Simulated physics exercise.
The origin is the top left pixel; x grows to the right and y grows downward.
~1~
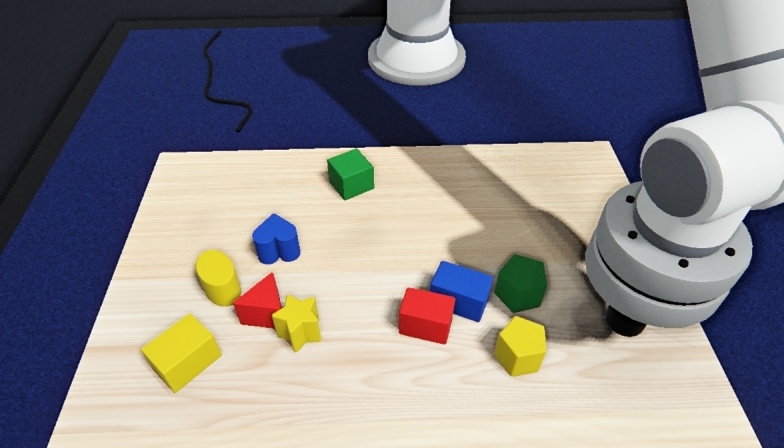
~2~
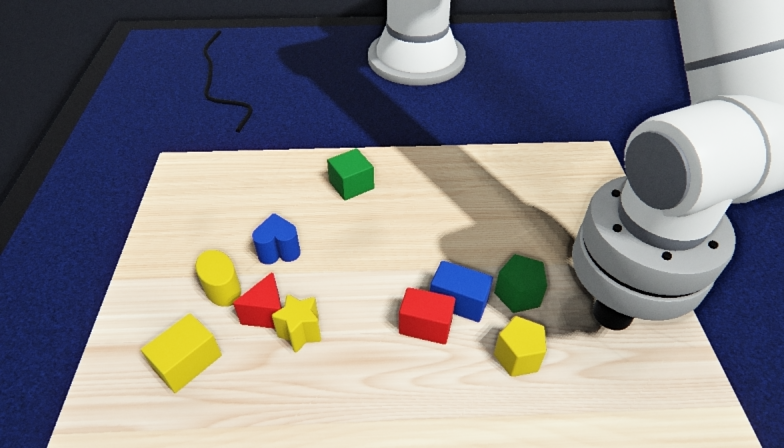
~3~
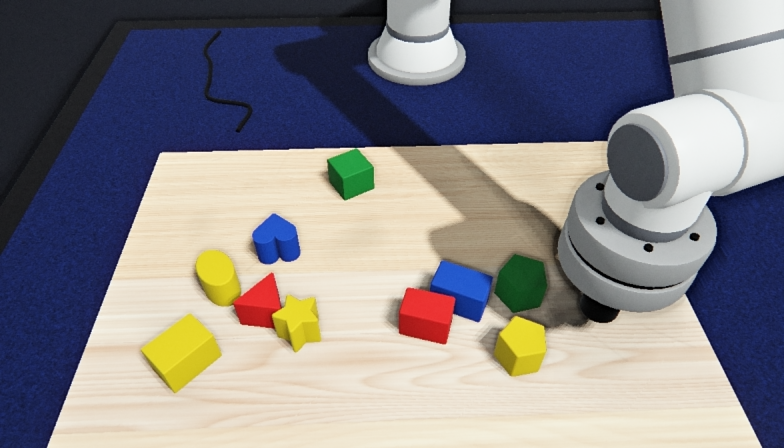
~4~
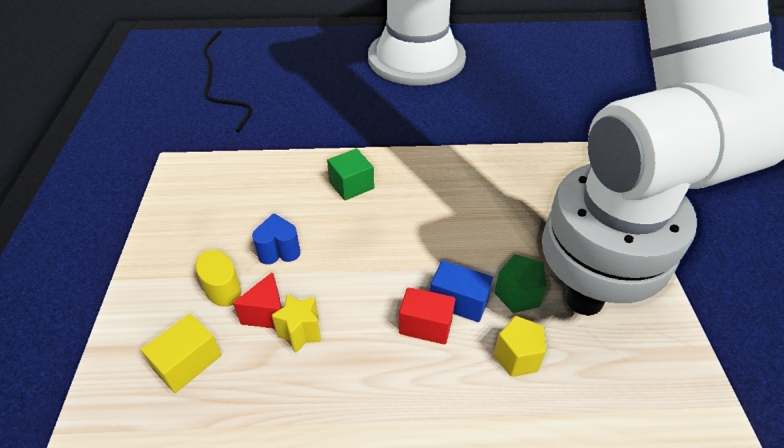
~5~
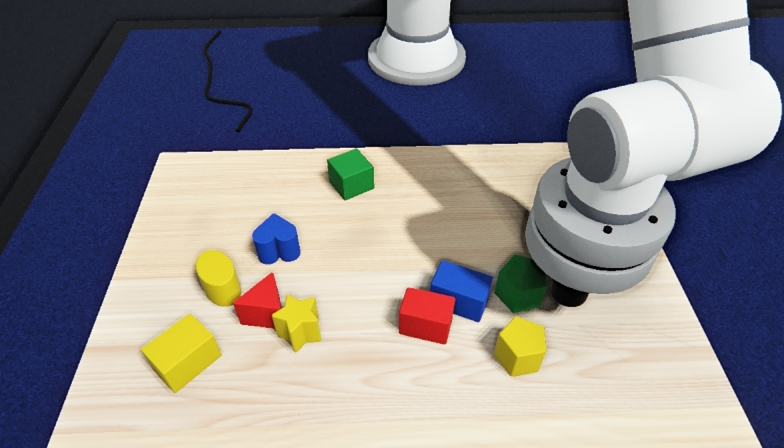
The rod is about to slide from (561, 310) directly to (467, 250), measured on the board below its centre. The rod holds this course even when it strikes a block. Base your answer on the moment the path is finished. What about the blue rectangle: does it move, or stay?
By then it is displaced.
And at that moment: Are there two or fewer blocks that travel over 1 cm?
I believe so.
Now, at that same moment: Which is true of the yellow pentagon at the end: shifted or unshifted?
From what I can tell, it will keep its place.
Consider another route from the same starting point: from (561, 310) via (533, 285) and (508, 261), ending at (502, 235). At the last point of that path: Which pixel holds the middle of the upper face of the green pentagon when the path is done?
The middle of its top is at (485, 256).
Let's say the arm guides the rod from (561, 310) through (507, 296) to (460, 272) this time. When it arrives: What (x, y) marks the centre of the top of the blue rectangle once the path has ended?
My best guess is (423, 265).
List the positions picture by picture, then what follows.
Lower end of the rod at (624, 322), tops of blocks, red rectangle at (427, 304), blue rectangle at (462, 279), yellow pentagon at (525, 336), green pentagon at (525, 272), in the first frame.
Rod at (611, 316), blocks as before, in the second frame.
Rod at (598, 309), blocks as before, in the third frame.
Rod at (583, 302), blocks as before, in the fourth frame.
Rod at (568, 294), red rectangle at (427, 304), blue rectangle at (462, 279), yellow pentagon at (525, 336), green pentagon at (525, 272), in the fifth frame.
What follows on the original path. One third of the way, rod at (531, 272); blue rectangle at (449, 279); green pentagon at (494, 261).
Two thirds of the way, rod at (498, 251); red rectangle at (425, 306); blue rectangle at (429, 271), turned 40° anticlockwise; green pentagon at (461, 243).
At the end, rod at (470, 233); red rectangle at (425, 306); blue rectangle at (420, 267), turned 65° anticlockwise; yellow pentagon not moved; green pentagon at (433, 229), turned 25° anticlockwise.
